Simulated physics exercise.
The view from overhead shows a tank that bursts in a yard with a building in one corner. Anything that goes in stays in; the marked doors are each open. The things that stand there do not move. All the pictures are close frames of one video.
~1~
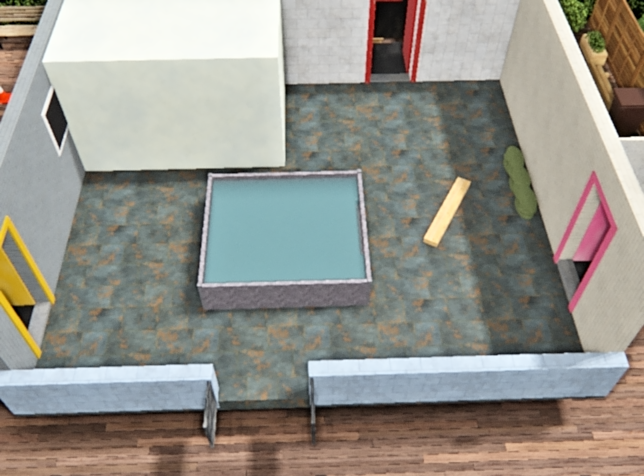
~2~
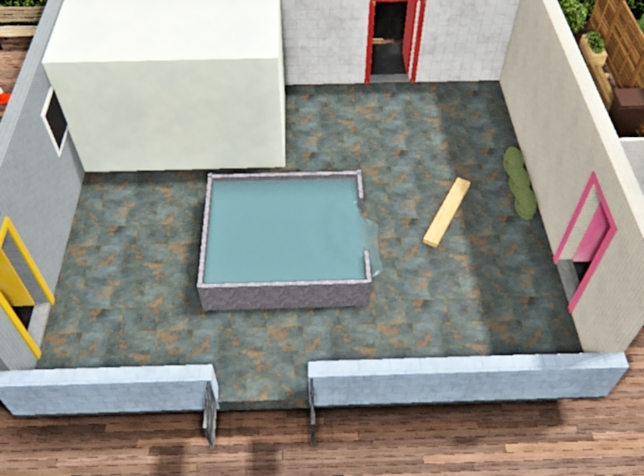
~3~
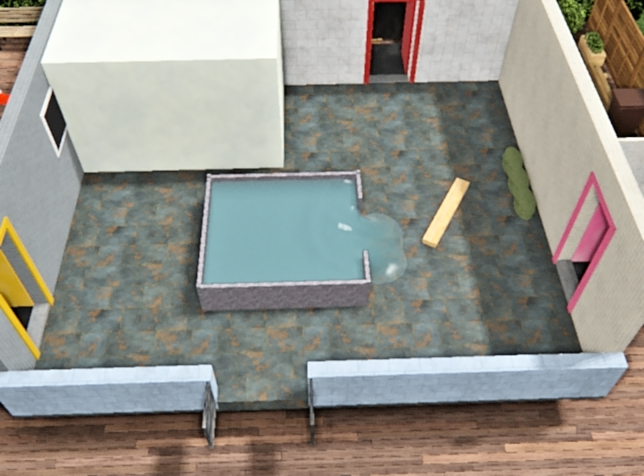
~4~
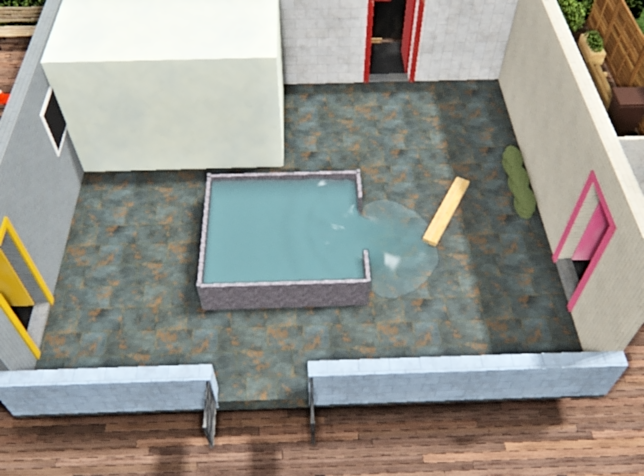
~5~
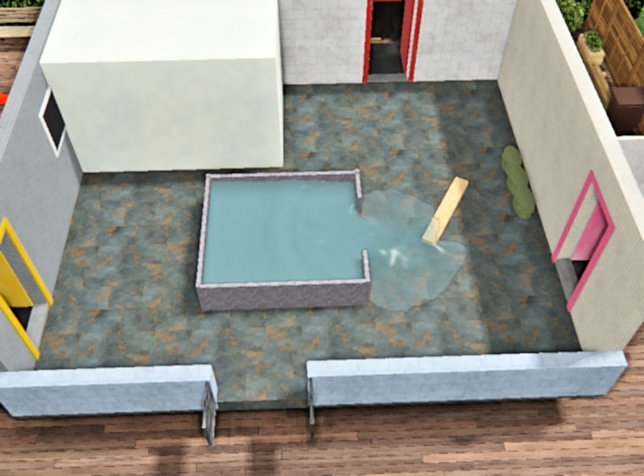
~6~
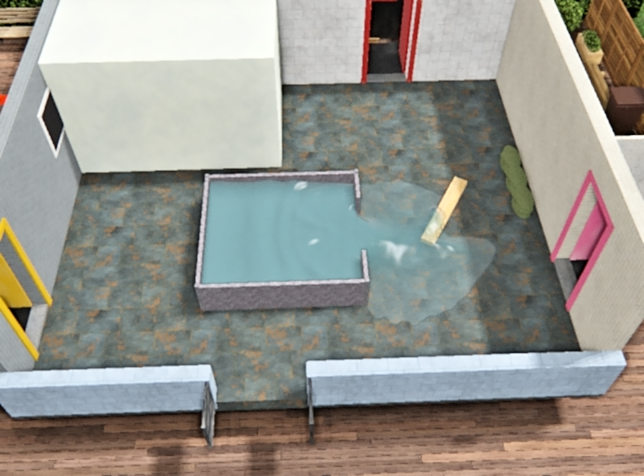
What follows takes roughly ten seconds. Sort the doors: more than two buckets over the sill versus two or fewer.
Sorted by door: Red door - more than two; pink door - more than two; yellow door - two or fewer.
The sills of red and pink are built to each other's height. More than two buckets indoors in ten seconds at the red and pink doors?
The red door admits less, the pink door admits more.
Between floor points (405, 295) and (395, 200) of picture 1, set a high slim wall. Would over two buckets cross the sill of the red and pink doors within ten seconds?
Door by door: Red door gets swamped, pink door does not get swamped.
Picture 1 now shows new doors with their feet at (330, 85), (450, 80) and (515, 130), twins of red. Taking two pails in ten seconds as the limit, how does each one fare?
They turn out short, over and over.
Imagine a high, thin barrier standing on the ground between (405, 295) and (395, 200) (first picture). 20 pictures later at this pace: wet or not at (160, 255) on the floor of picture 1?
That spot is spared.
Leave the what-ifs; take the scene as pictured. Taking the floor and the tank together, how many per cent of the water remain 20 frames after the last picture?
98 in a hundred.
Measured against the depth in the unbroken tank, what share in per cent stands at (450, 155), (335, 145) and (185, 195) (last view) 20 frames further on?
Estimate: 8, 0, 0 %.
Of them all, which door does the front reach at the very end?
It has to be the door marked yellow.
A moment on, water covers 20 % of the floor; the red door not reached, the pink door wet at the sill, nothing in, the yellow door not reached.
Next, water covers 35 % of the floor; the red door not reached, the pink door over two buckets in, the yellow door not reached.
Then, water covers 40 % of the floor; the red door wet at the sill, nothing in, the pink door far over two buckets in, the yellow door not reached.
Later, water covers 60 % of the floor; the red door under two buckets in, the pink door far over two buckets in, the yellow door not reached.
In the end, water covers 80 % of the floor; the red door far over two buckets in, the pink door far over two buckets in, the yellow door wet at the sill, nothing in.
